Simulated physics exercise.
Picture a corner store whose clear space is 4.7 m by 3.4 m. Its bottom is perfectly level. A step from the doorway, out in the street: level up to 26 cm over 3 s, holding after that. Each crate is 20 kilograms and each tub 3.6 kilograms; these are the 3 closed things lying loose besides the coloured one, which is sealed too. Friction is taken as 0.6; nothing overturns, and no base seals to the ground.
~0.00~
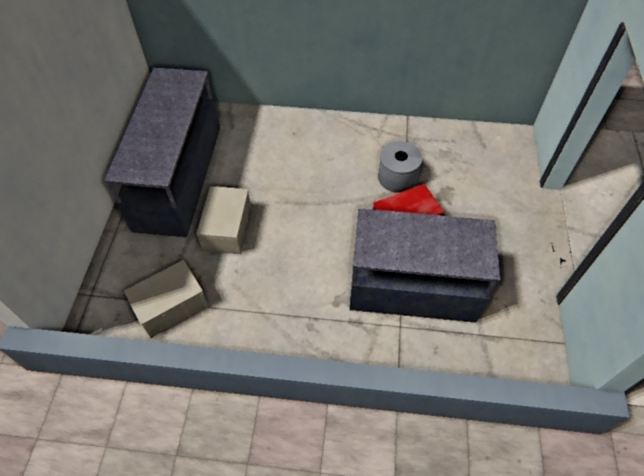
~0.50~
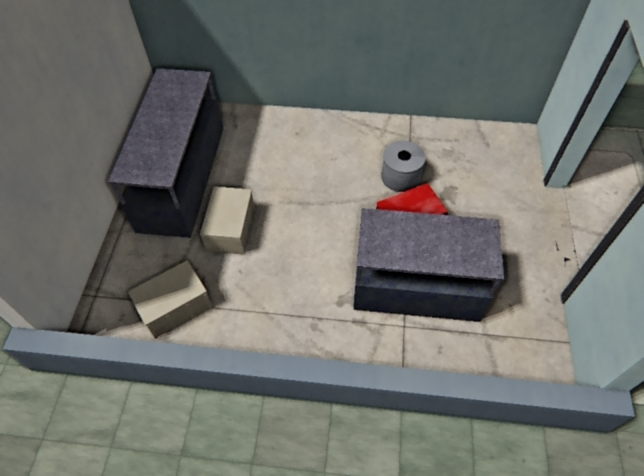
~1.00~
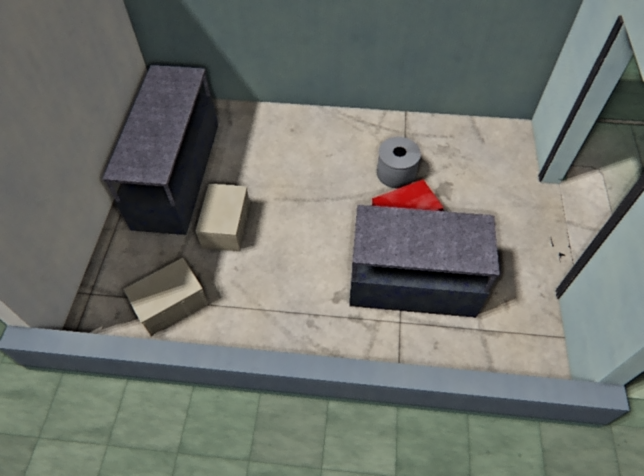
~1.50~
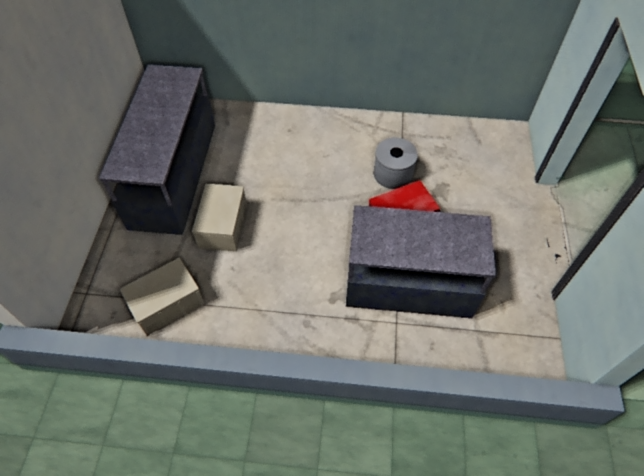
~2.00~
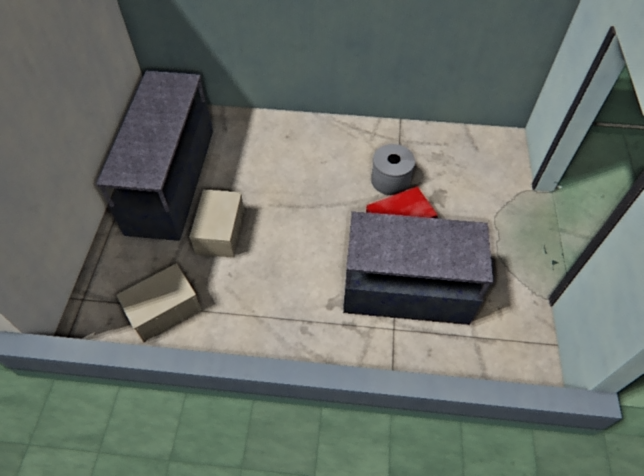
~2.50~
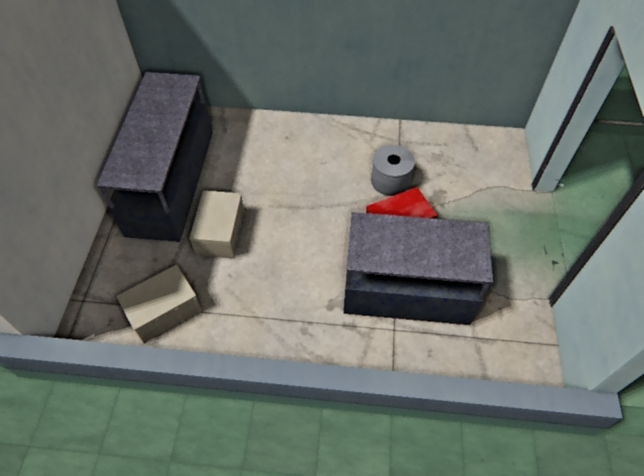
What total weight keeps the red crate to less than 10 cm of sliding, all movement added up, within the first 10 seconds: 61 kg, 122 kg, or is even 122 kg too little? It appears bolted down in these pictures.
Only 122 kg does it.
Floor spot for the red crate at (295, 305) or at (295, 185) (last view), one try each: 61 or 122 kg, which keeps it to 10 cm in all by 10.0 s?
First try, the lighter option suffices; second try, the lighter option suffices.
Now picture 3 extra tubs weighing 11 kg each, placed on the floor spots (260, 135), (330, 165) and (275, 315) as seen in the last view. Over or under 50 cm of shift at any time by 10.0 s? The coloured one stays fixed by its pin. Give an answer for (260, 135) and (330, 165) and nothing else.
Note, in sequence: Exceeded, exceeded.
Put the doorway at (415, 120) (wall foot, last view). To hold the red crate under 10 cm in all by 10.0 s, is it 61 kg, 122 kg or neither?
Under that change the small mass suffices.
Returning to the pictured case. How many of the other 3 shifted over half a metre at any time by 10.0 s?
By my tally, 1.
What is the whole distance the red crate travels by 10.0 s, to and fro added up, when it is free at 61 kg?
About 20 cm.
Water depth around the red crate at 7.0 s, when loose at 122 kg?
12 cm, roughly.
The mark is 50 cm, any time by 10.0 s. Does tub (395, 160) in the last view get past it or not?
Result: Limit exceeded.
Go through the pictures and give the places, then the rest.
The red crate at (409, 207) rests on the ground; 0.0 m2 under water; 0 of 4 have shifted, in the first picture.
The red crate at (412, 207) rests on the ground; water covers 0.0 m2; 0 of 4 have shifted, in the second picture.
The red crate at (408, 203) rests on the ground; 0.0 m2 under water; 0 of 4 have shifted, in the third picture.
The red crate at (404, 204), on the bottom; 0.0 m2 under water; 0 of 4 have shifted, in the fourth picture.
The red crate at (402, 210) rests on the ground; water covers 0.5 m2; 0 of 4 have shifted, in the fifth picture.
The red crate at (402, 210) rests on the ground; 1.3 m2 under water; 0 of 4 have shifted, in the sixth picture.
After 3.5 s the red crate would be 0 cm from its start with 61 kg and 0 cm from its start with 122 kg; 10 cm of water round it then.
After 4.5 s the red crate would be 19 cm from its start with 61 kg and 0 cm from its start with 122 kg; 13 cm of water round it then.
After 7.0 s the red crate would be 20 cm from its start with 61 kg and 0 cm from its start with 122 kg; 12 cm of water round it then.
After 10.0 s the red crate would be 22 cm from its start with 61 kg and 0 cm from its start with 122 kg; 15 cm of water round it then.
